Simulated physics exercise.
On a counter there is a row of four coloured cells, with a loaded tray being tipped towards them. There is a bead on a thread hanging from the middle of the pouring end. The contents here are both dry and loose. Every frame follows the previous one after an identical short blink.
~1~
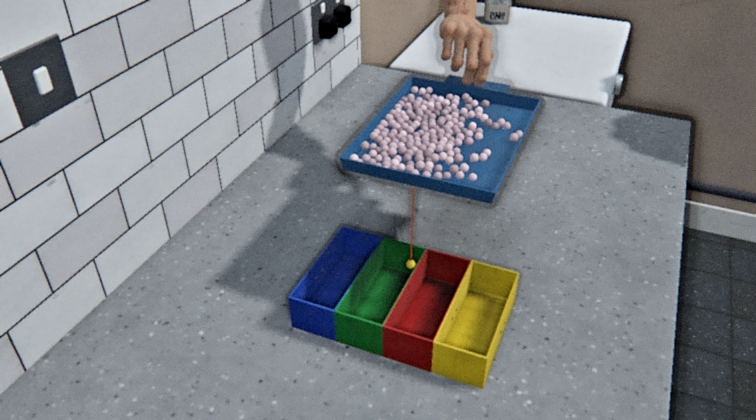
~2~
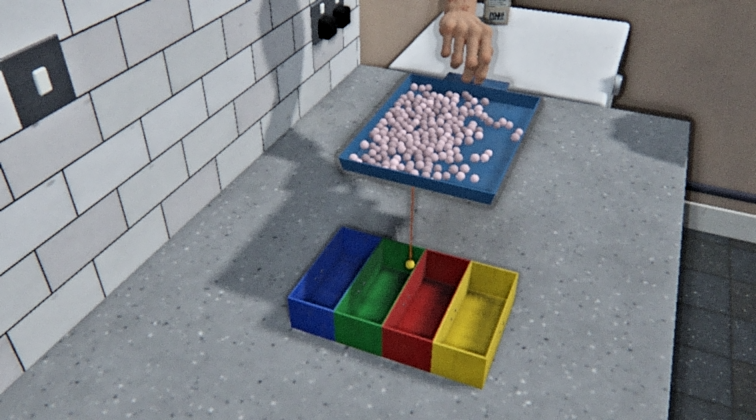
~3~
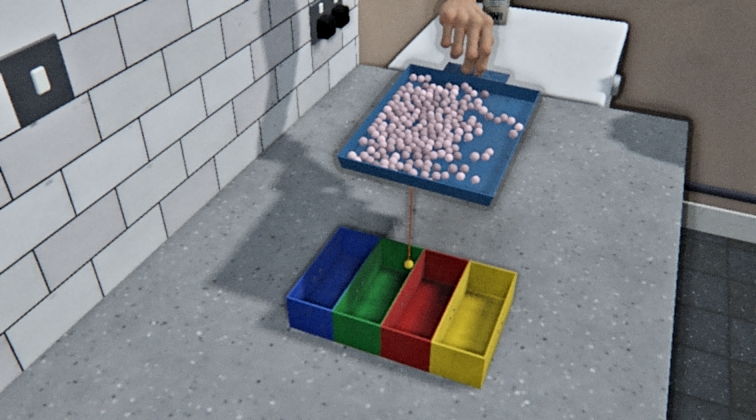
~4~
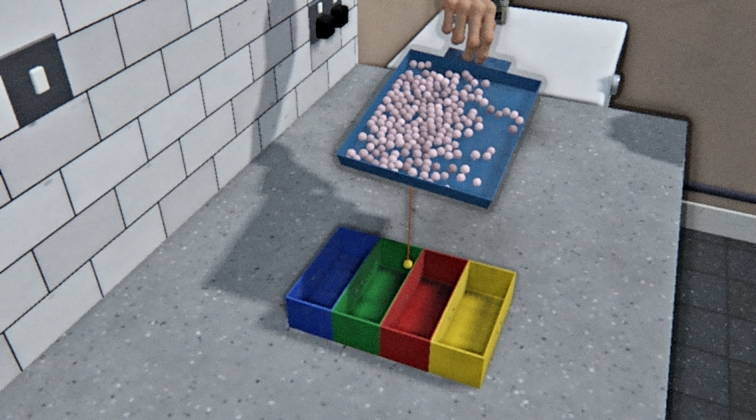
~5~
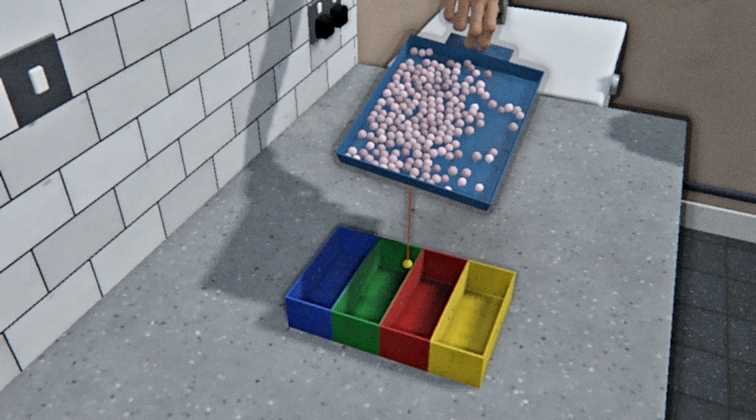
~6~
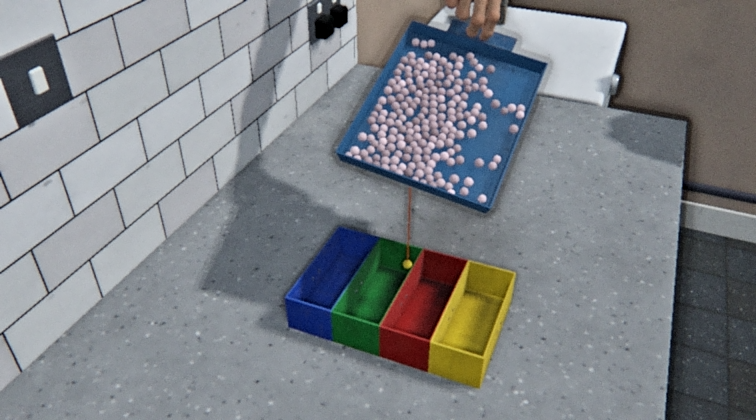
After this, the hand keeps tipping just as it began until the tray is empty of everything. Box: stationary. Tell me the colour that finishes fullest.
It's yellow.
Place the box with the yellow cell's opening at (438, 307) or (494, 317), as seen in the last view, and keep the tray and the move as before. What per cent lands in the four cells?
Estimate: 40 % first, 100 % second.
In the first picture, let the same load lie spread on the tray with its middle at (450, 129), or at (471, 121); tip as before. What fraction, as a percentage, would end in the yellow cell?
Around 80 in a hundred the first time, around 70 in a hundred the second.
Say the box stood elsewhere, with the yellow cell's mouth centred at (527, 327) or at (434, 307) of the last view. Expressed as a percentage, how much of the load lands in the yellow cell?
Close to 10 in a hundred, then close to 30 in a hundred.
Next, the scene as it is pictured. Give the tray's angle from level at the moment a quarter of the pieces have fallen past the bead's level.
It has tipped about 75 degrees.
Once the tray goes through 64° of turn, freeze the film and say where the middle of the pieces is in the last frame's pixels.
Around (461, 191).
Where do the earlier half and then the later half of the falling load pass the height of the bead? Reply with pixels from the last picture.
For the early half I get (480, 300), and for the late half (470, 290).
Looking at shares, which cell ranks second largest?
Rank two - the cell in red.
Soon after the last picture, tray tipped steeply; most on the tray; a small part in the yellow cell; a small part falling or outside the box.
A little later, tray tipped past a quarter turn; a small part on the tray; about two thirds in the yellow cell; a small part in the red cell; a stray few in the green cell; about a quarter falling or outside the box.
Later still, tray tipped past a quarter turn; most in the yellow cell; a small part in the red cell; a stray few in the green cell; a small part falling or outside the box.
At rest, tray tipped past a quarter turn; most in the yellow cell; a small part in the red cell; a stray few in the green cell; none in the blue cell; a small part outside the box.
